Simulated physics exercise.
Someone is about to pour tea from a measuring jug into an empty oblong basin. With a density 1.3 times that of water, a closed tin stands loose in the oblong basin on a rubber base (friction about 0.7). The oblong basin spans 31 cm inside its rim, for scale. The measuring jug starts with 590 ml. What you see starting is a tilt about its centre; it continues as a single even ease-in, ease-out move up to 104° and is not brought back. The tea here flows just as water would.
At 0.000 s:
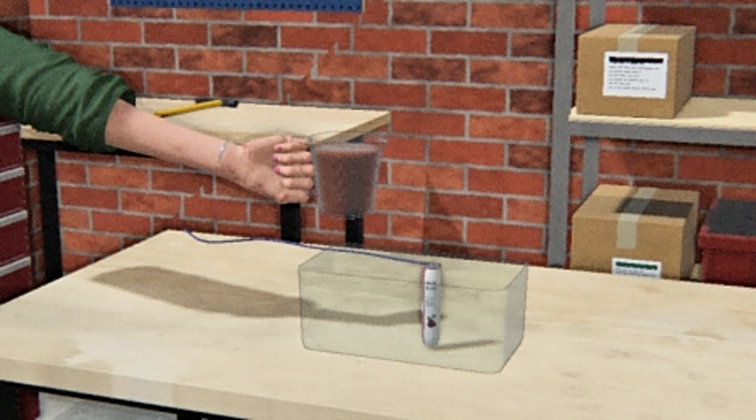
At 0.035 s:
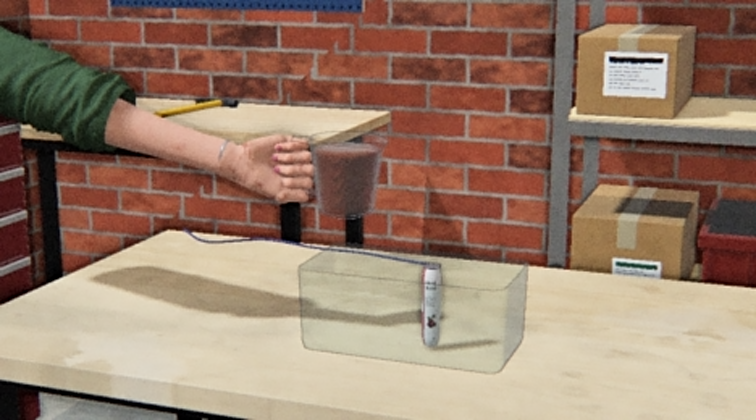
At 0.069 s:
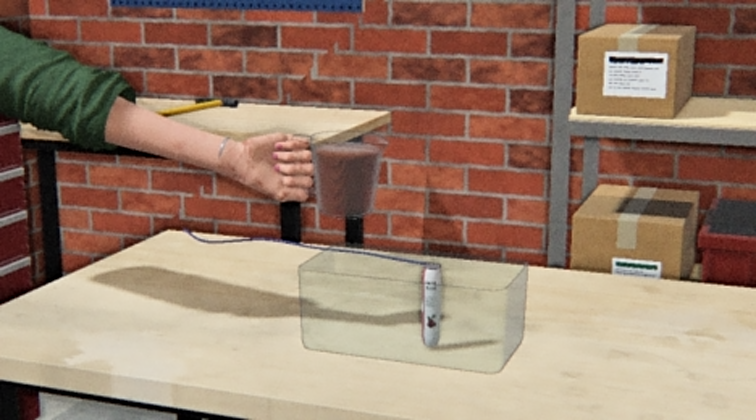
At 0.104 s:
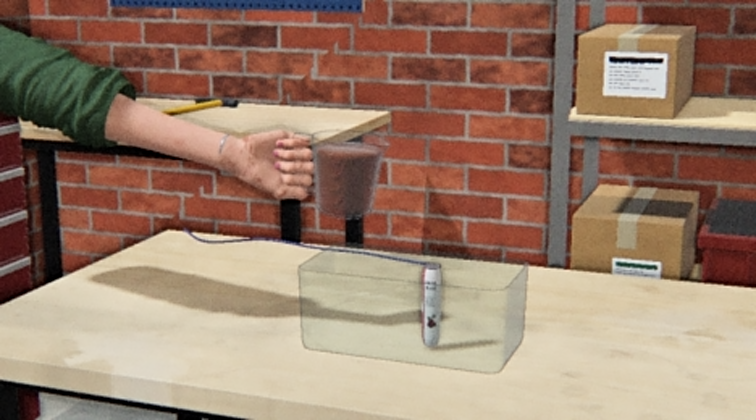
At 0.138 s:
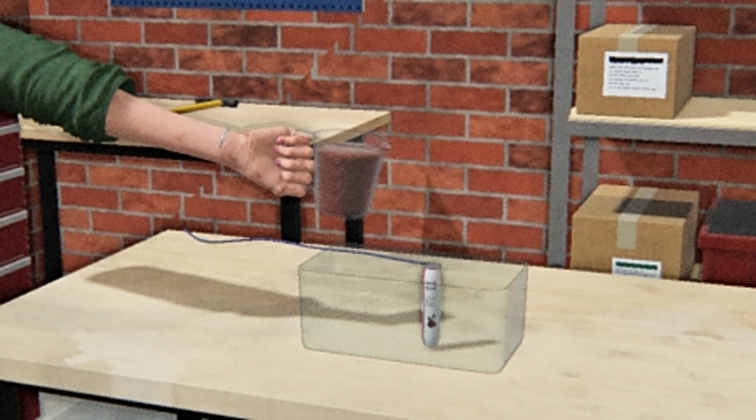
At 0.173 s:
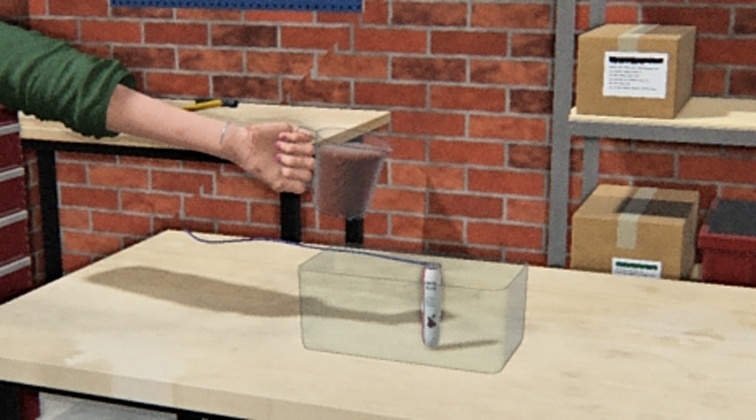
A measuring jug of dark tea tilting slightly to the right beside an outstretched hand, above a clear basin holding an upright tin.
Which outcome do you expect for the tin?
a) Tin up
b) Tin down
Tin down.
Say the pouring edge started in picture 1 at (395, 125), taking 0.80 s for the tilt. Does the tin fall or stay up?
Then the tin comes down.
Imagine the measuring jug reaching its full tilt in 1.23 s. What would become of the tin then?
Well, the tin simply tips.
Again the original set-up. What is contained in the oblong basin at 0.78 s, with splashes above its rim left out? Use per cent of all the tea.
Reading: Approx. 62 %.
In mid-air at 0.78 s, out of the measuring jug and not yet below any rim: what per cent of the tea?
Roughly 18 %.
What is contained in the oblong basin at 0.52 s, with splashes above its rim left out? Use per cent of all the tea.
The basin holds roughly 4 in a hundred parts at that moment.
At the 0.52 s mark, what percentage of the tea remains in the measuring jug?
I'd put it near 74 percent.
By 0.52 s the tilt is 72° and 74 per cent is still to pour; the tin stands where it began.
By 0.78 s the tilt is 103° and 19 per cent is still to pour; the tin stands where it began.
By 1.05 s the tilt is 104° and 1 per cent is still to pour; the tin lies on its side.
By 1.34 s the tilt is 104° and 0 per cent is still to pour; the tin lies on its side.
At rest the tin lies on its side.
